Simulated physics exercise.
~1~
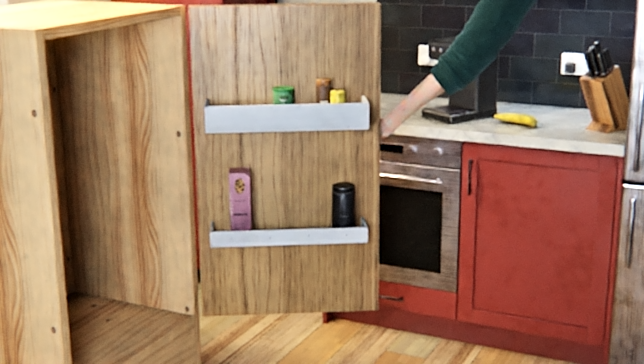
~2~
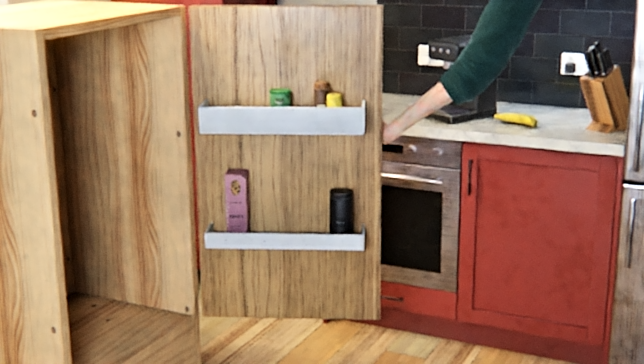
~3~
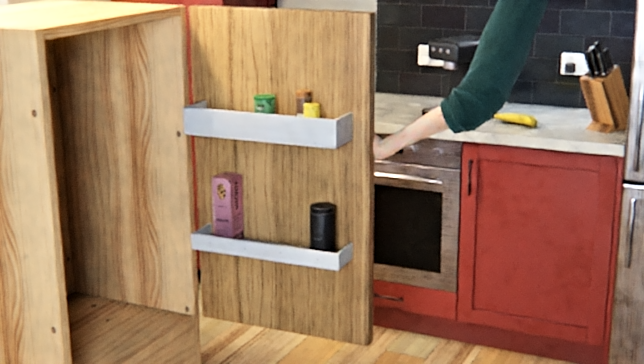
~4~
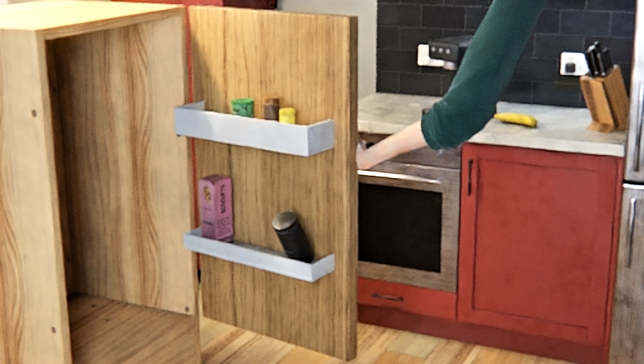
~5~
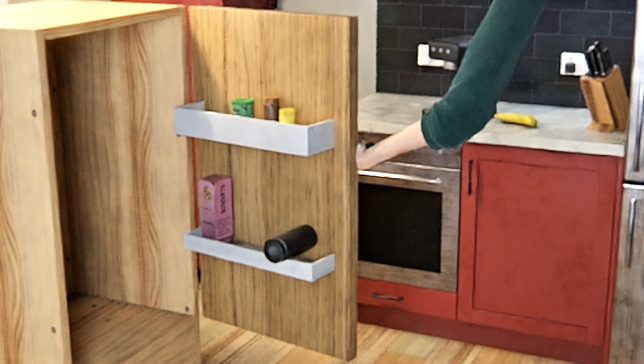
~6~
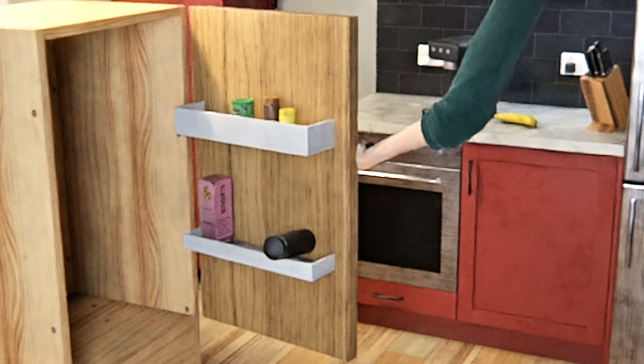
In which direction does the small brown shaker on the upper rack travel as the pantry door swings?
The brown shaker moves to the left, carried along with the door.
